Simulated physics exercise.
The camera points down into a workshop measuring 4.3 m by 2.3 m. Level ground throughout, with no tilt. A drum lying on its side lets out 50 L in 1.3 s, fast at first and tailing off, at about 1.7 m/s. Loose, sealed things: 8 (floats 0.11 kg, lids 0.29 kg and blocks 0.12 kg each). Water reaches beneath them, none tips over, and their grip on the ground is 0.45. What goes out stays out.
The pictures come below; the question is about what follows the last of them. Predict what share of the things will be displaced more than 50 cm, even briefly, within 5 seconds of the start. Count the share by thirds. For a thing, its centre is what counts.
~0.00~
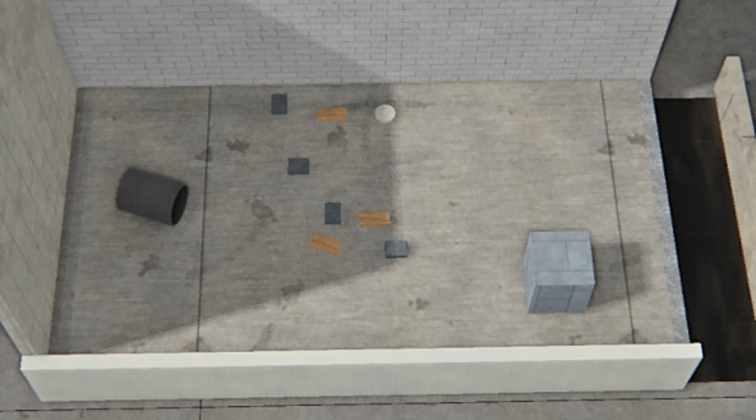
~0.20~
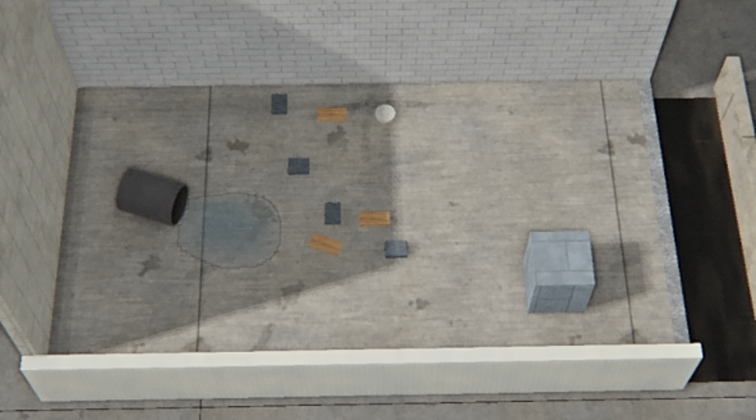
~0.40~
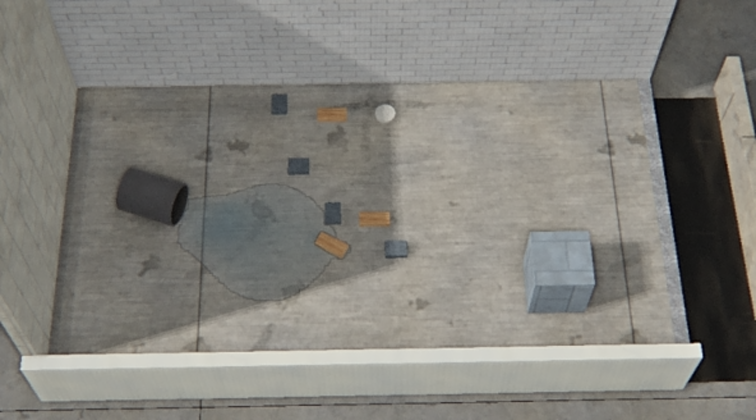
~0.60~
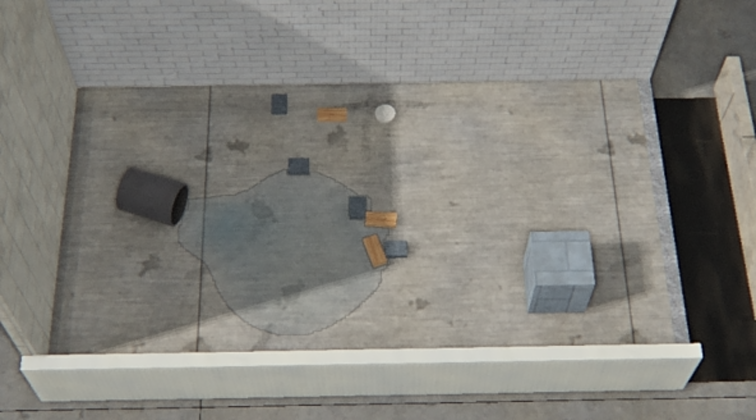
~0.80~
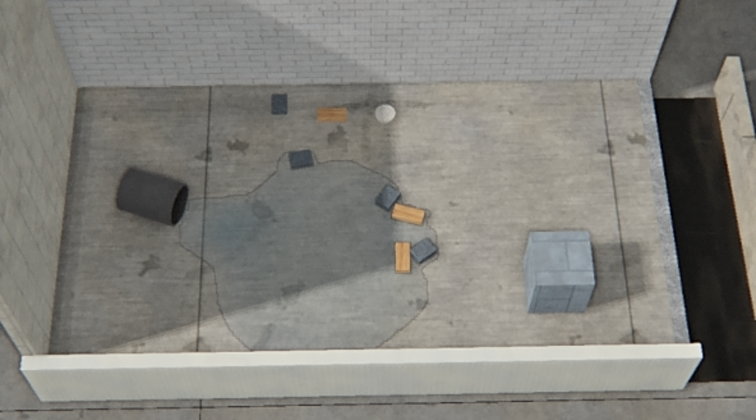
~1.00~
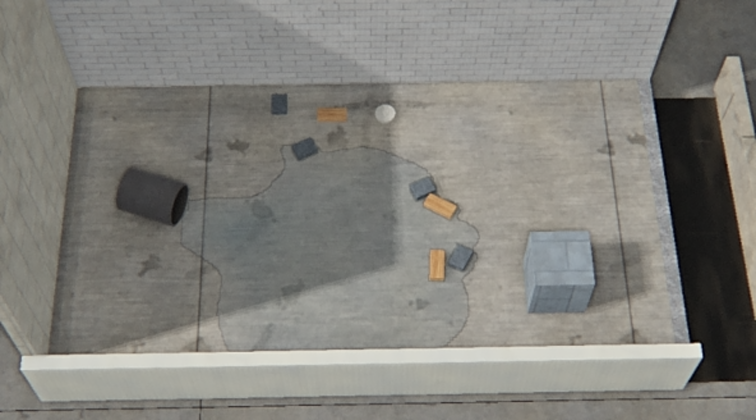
The portion is of middling size, from one third to under two thirds.
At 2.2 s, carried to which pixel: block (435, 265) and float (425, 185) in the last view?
Estimated pixels: (513, 303) and (573, 141).
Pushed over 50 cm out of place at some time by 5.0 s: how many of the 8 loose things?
By my count, the number is 4.
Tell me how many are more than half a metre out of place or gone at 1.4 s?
Tally: 4.
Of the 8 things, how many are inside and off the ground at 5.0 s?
I get 2.
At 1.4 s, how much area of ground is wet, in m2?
3.0 m2.
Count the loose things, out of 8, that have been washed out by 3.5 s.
I count 0.
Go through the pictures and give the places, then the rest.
The first picture shows a block at (326, 244) rests on the ground; a float at (333, 212) rests on the ground; water covers 0.0 m2; 0 of 8 have shifted.
The second picture shows a block at (326, 244) rests on the ground; a float at (333, 212) rests on the ground; 0.3 m2 under water; 0 of 8 have shifted.
The third picture shows a block at (332, 244), on the bottom, 4 cm from its start; a float at (333, 212), on the bottom; water covers 0.7 m2; 0 of 8 have shifted.
The fourth picture shows a block at (375, 250), on the bottom, 35 cm from its start; a float at (358, 206), on the bottom, 19 cm from its start; water covers 1.3 m2; 2 of 8 have shifted.
The fifth picture shows a block at (403, 256) floats, 56 cm from its start; a float at (388, 196), on the bottom, 42 cm from its start; 2.0 m2 under water; 5 of 8 have shifted.
The sixth picture shows a block at (437, 264), afloat, 81 cm from its start; a float at (423, 187), afloat, 68 cm from its start; water covers 2.6 m2; 5 of 8 have shifted.
After 1.4 s 4 of 8 are over 50 cm from their spots; 1 afloat.
After 2.2 s 4 of 8 are over 50 cm from their spots; 2 afloat.
After 3.5 s 4 of 8 are over 50 cm from their spots; 2 afloat.
After 5.0 s 4 of 8 are over 50 cm from their spots, and 4 have been at some point; 2 afloat.
